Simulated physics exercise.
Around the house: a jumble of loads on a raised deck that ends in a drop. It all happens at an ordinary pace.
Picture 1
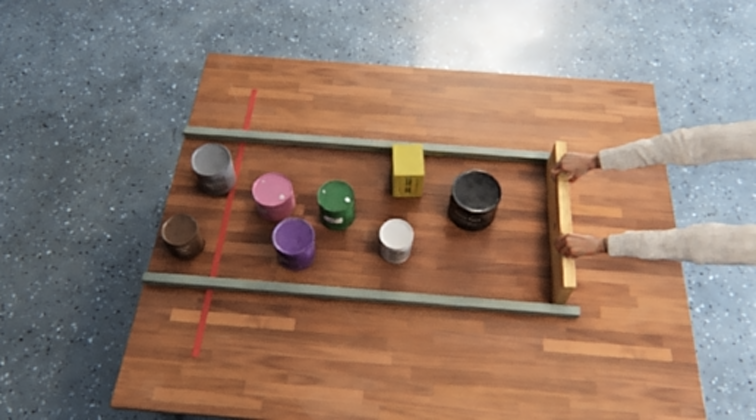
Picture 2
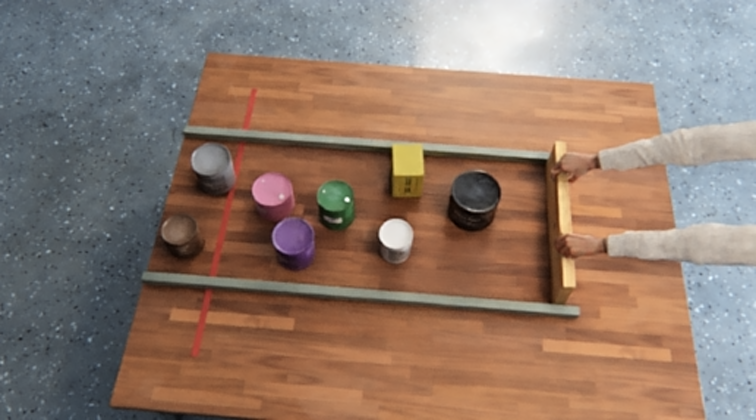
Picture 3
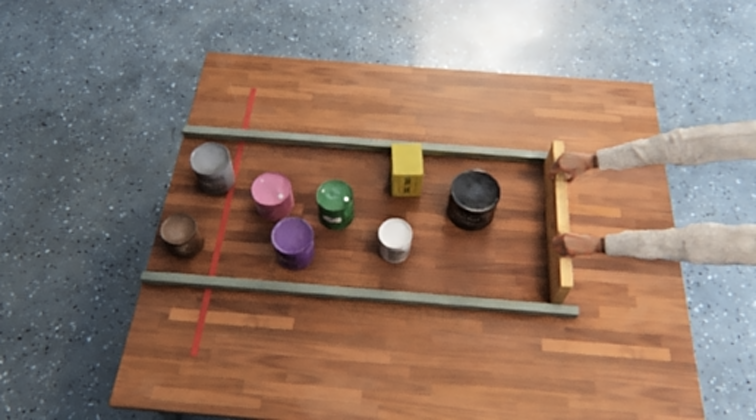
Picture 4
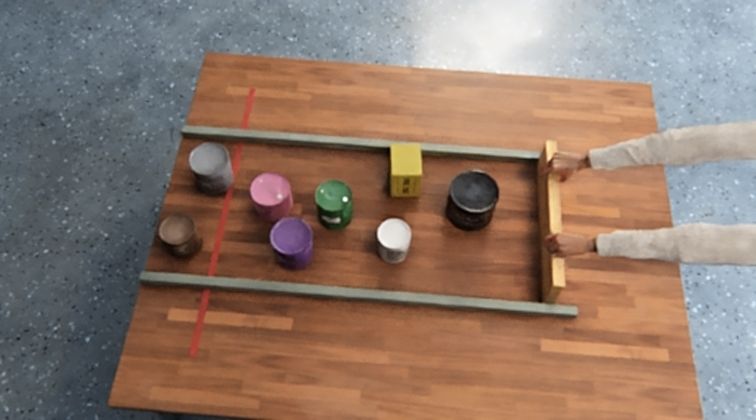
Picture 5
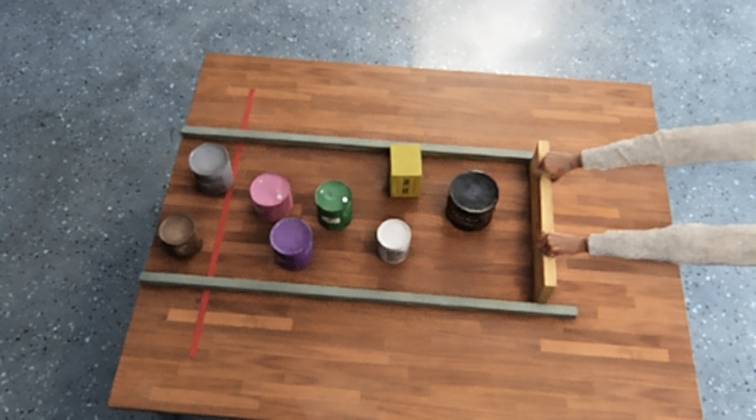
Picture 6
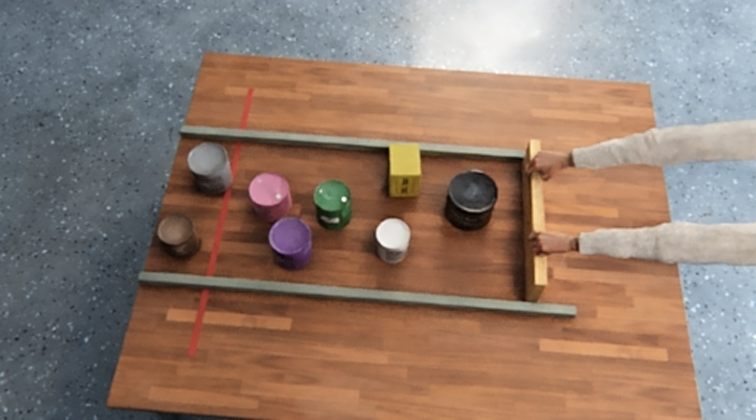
The video shows several colored cans and a yellow box between two rails on a wooden table marked with a red line, while two hands at the right slide a wooden plank a short way left toward them.
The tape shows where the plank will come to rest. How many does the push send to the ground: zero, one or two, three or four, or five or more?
The number that fall off is one or two.
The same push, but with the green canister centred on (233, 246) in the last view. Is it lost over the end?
The green canister does not fall.
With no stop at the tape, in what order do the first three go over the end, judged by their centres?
Earliest first: The pink canister, then the grey pail, then the brown pail.
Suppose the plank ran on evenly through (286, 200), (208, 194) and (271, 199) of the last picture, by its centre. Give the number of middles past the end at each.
Past the end: 0, 3 and 0.
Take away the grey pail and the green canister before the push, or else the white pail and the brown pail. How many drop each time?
Fallen: 1, and 1 in the other try.
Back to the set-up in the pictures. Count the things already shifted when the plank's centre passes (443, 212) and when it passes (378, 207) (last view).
By then 2, and 4.
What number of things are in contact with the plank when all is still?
It touches 4.
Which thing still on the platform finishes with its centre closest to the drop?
Foremost is the grey pail.
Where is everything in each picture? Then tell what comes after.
The first frame shows brown pail (183, 237); grey pail (215, 170); pink canister (274, 197); plank (559, 221); tape (228, 208).
The second frame shows grey pail (214, 170); white pail (395, 242).
The third frame shows pink canister (273, 196); yellow crate (406, 170).
The fourth frame shows brown pail (181, 237); purple pail (293, 245).
The fifth frame shows grey pail (212, 170); black pail (472, 202).
The sixth frame shows brown pail (180, 237); grey pail (211, 170); pink canister (271, 197); plank (533, 219); tape (225, 207).
Soon after, none off yet; brown pail at rest near (180, 237); grey pail at rest near (211, 170); pink canister at rest near (271, 197).
Then, none off yet; brown pail at rest near (180, 237); grey pail at rest near (211, 170); pink canister moved a little near (256, 193).
By the end, the number that fall off is one or two; fallen, pink canister.
